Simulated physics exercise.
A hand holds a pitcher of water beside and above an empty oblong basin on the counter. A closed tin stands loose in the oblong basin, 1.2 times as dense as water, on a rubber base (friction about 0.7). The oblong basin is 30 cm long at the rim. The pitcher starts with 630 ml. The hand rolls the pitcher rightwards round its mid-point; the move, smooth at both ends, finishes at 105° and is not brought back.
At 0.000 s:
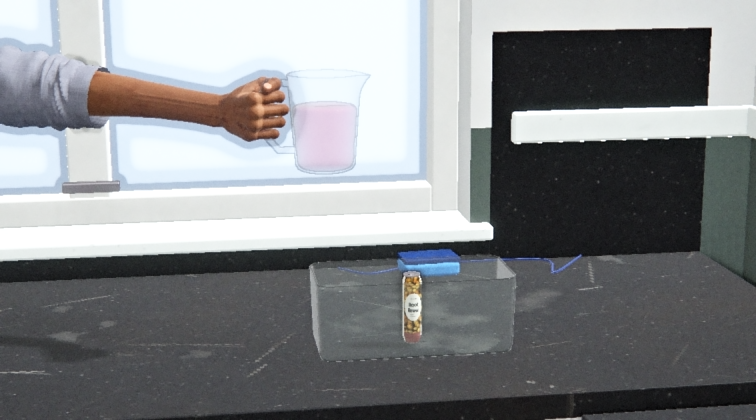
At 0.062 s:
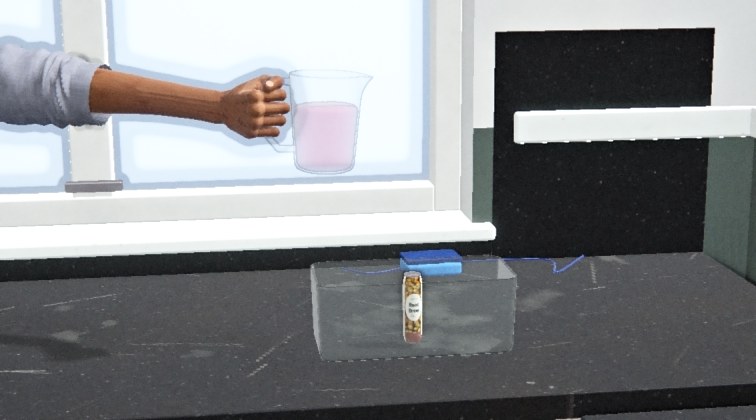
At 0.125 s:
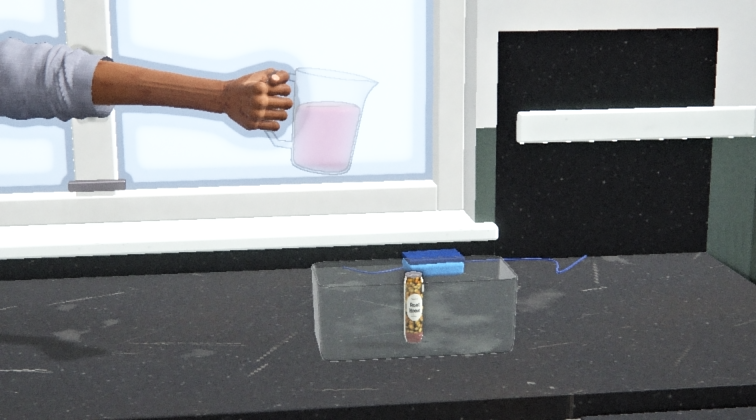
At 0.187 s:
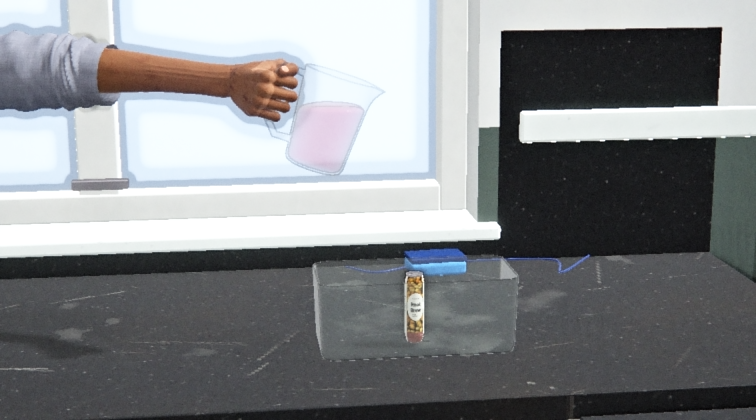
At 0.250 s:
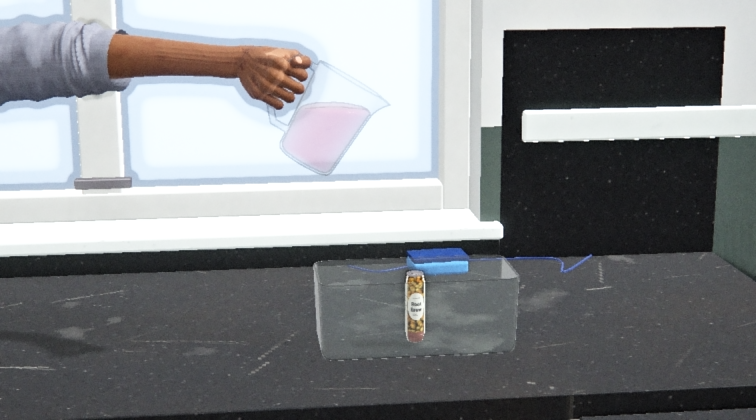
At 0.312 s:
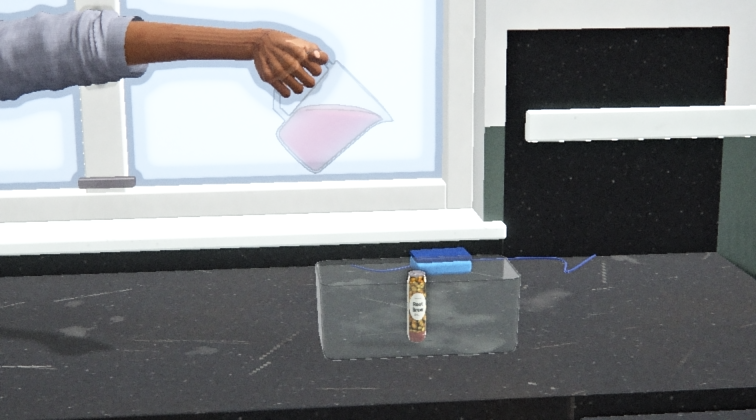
A hand tilting a clear pitcher of pink liquid smoothly rightwards above a glass basin holding a closed tin on the counter.
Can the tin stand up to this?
The tin remains upright.
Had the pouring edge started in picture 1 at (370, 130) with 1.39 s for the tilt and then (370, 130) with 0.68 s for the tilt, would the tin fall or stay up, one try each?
First it goes over; then it falls.
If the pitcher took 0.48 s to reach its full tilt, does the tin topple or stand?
Then it keeps standing.
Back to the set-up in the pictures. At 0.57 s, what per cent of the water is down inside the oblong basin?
About 3 per cent.
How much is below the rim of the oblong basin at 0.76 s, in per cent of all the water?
Some 50 per cent.
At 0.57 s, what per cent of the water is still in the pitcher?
About 64 per cent.
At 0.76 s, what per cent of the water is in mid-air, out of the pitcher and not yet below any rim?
About 32 per cent.
Then, 0.57 s in, the tilt is 99° and 64 per cent is still to pour; the tin stands where it began.
Then, 0.76 s in, the tilt is 105° and 18 per cent is still to pour; the tin stands where it began.
Then, 0.96 s in, the tilt is 105° and 2 per cent is still to pour; the tin stands where it began.
Then, 1.18 s in, the tilt is 105° and 0 per cent is still to pour; the tin stands where it began.
Finally, the tin stands where it began.
